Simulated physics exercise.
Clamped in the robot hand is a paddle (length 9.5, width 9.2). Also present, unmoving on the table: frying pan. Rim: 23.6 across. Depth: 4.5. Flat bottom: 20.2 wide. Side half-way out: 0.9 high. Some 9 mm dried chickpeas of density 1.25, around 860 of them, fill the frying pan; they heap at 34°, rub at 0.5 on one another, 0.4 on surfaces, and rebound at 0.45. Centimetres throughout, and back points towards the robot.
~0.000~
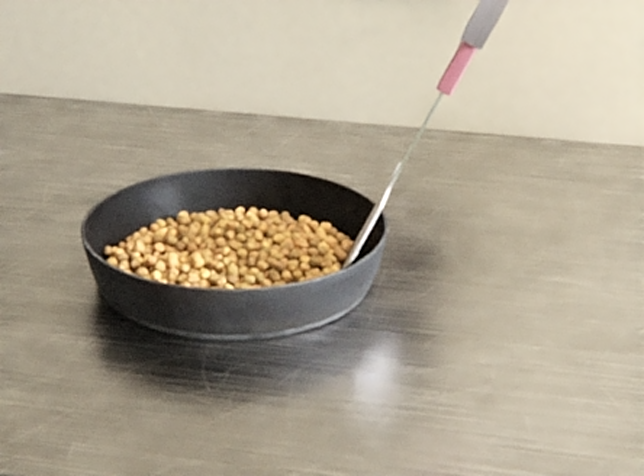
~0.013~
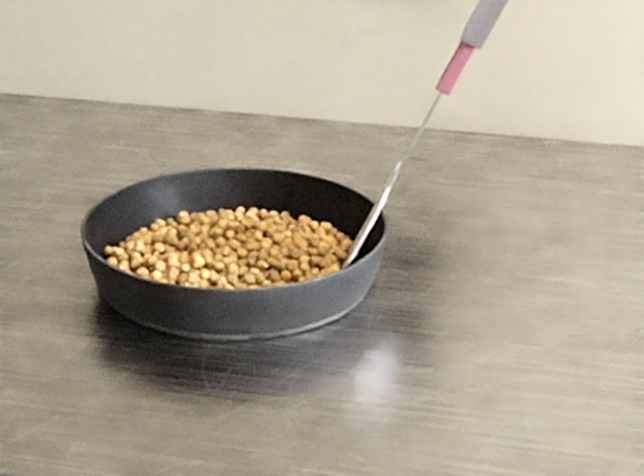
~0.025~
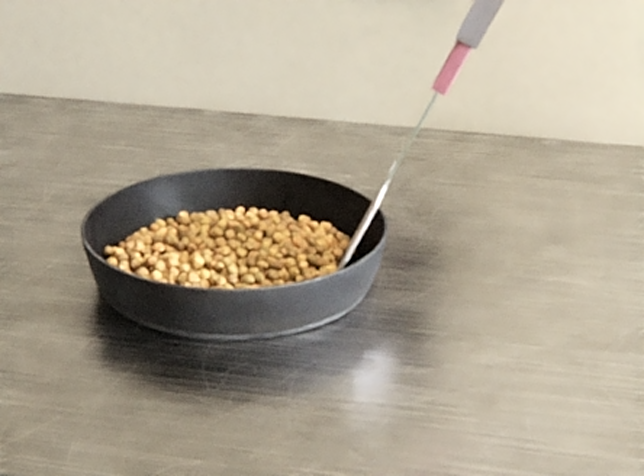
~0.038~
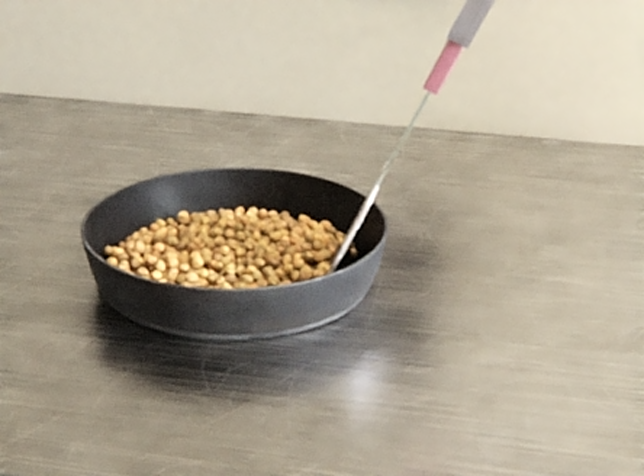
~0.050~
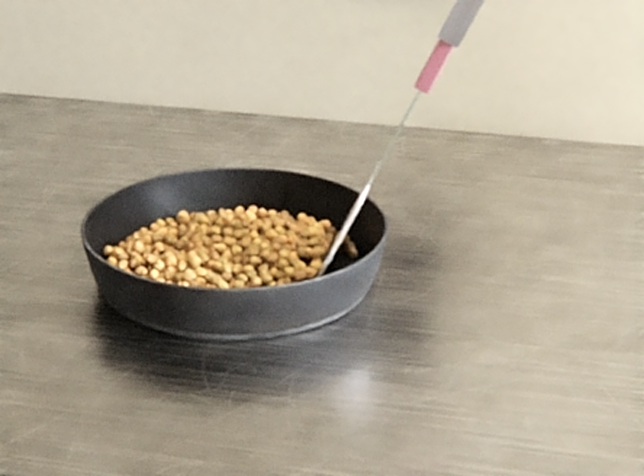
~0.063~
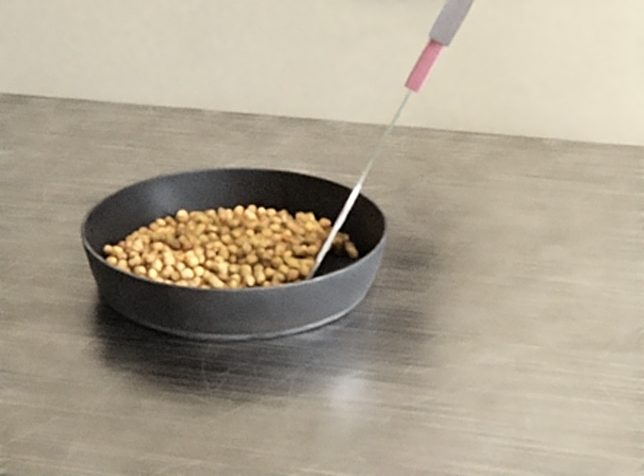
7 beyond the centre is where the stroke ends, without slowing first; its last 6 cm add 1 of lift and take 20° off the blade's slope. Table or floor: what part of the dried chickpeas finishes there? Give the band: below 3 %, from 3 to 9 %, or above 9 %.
Below 3 %.
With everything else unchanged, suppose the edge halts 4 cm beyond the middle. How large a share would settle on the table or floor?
It would come to roughly 0 percent.
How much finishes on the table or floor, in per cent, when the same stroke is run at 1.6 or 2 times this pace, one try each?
I'd say near 5 and then near 10 per cent.
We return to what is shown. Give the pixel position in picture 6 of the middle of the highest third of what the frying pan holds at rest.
(141, 221).
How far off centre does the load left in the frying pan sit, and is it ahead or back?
Offset forward: Around 4.5 cm.
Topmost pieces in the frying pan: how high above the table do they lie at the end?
About 5.5 cm above the table.
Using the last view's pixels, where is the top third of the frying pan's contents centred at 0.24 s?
The middle sits at approx. (175, 234).
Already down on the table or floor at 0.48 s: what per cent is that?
About 0 per cent.
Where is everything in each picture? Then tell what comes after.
The first frame shows the paddle top edge at (392, 184), sloping 65°; upper third of the load around (242, 255), from x 110 to 355, top at y 210; 859 in the frying pan.
The second frame shows the paddle top edge at (391, 184), sloping 65°; upper third of the load around (242, 255), from x 110 to 355, top at y 210.
The third frame shows the paddle top edge at (387, 183), sloping 65°; upper third of the load around (243, 254), from x 110 to 355, top at y 210.
The fourth frame shows the paddle top edge at (379, 183), sloping 65°; upper third of the load around (248, 254), from x 110 to 355, top at y 210.
The fifth frame shows the paddle top edge at (370, 182), sloping 65°; upper third of the load around (247, 251), from x 105 to 355, top at y 210.
The sixth frame shows the paddle top edge at (361, 181), sloping 65°; upper third of the load around (245, 250), from x 105 to 355, top at y 210; 859 in the frying pan.
After 0.15 s, sloping 65°, highest piece 5 above the table; 859 in the frying pan.
After 0.24 s, sloping 57°, highest piece 5 above the table; 859 in the frying pan.
After 0.48 s, sloping 45°, highest piece 6 above the table; 858 in the frying pan, 1 on the blade or in flight.
After 1.53 s, sloping 45°, highest piece 5 above the table; 858 in the frying pan, 1 on the table or floor.
In the end, 858 in the frying pan, 1 on the table or floor. That is 0 % on the table or floor.
